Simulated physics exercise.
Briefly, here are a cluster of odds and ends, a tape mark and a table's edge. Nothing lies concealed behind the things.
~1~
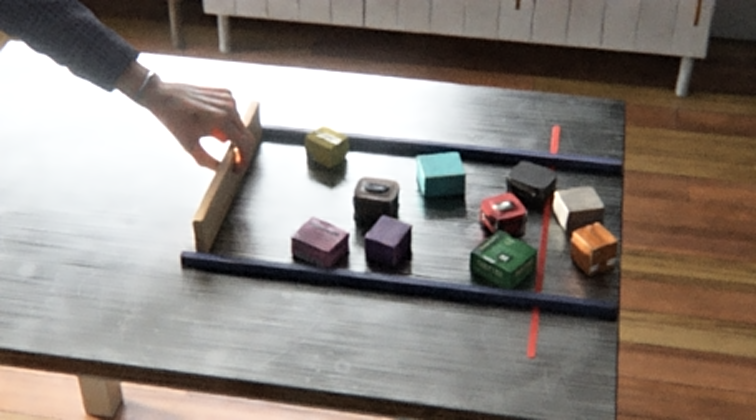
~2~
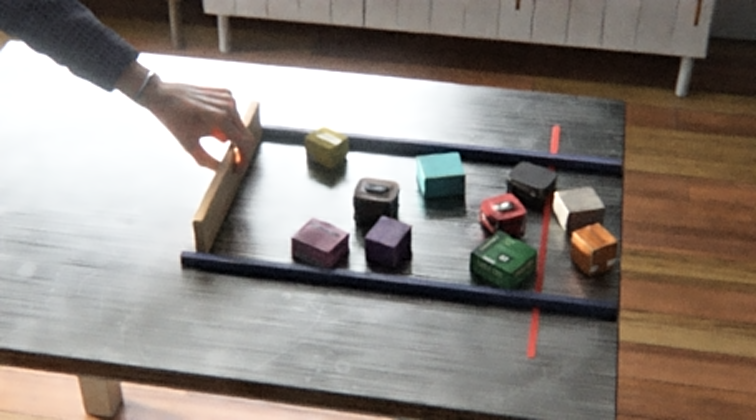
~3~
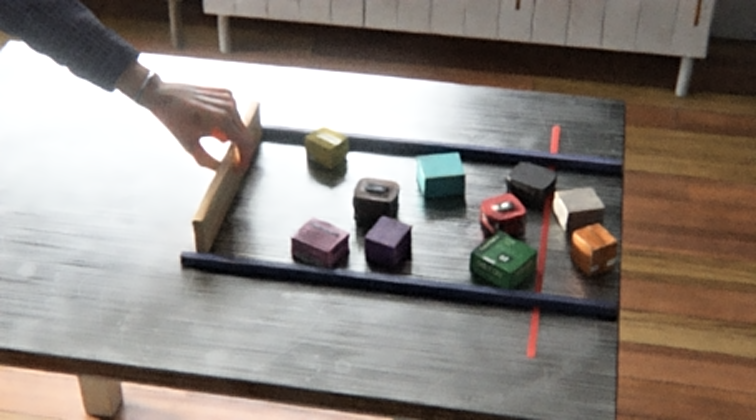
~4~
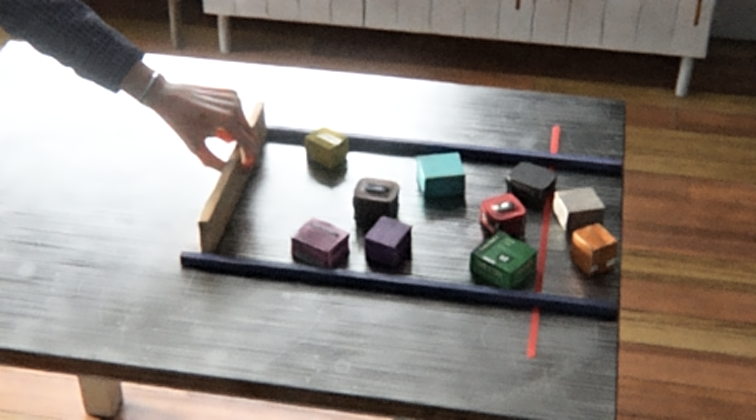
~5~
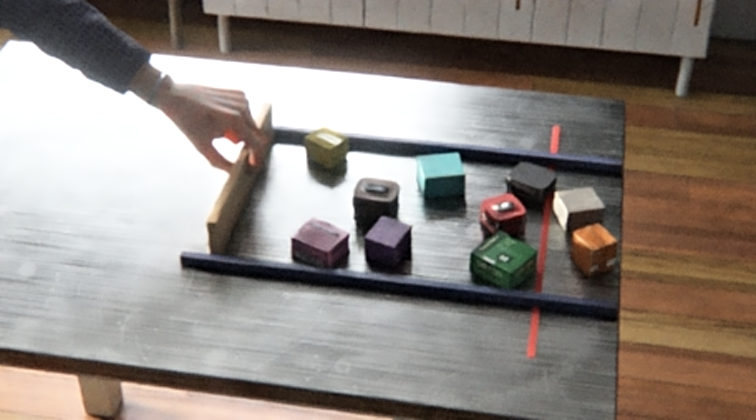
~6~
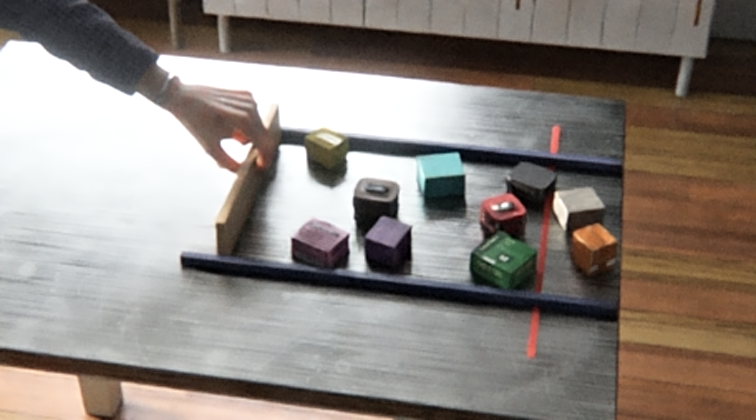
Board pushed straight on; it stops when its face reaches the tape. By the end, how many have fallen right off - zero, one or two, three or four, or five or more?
By the end, one or two have.
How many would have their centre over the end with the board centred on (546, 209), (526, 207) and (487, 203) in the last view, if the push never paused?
In order of the places given, that's 2, 2 and 1.
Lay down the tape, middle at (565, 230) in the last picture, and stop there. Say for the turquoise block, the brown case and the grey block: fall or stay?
The turquoise block? It is safe. The brown case? It is safe. The grey block? It does not stay.
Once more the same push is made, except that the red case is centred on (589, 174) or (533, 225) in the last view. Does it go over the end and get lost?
In the two tries the red case ends up below and is not knocked off, in that order.
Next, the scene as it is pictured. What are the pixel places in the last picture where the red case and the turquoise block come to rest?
Going in order, first (607, 236) and next (571, 193).
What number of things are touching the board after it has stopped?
4 of them.
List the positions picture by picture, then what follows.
The first picture shows orange box (594, 250); grey block (579, 209); black case (532, 183); board (230, 174); tape (545, 228).
The second picture shows grey block (579, 209); turquoise block (441, 175).
The third picture shows black case (532, 184); red case (503, 218).
The fourth picture shows orange box (594, 250); yellow box (327, 147).
The fifth picture shows grey block (579, 209); purple block (389, 241).
The sixth picture shows orange box (594, 250); grey block (579, 209); black case (532, 184); board (251, 177); tape (545, 228).
Soon after, none off yet; orange box at rest near (594, 250); grey block at rest near (579, 209); black case at rest near (532, 184).
At rest, the number that fall off is one or two; fallen, green box and orange box.
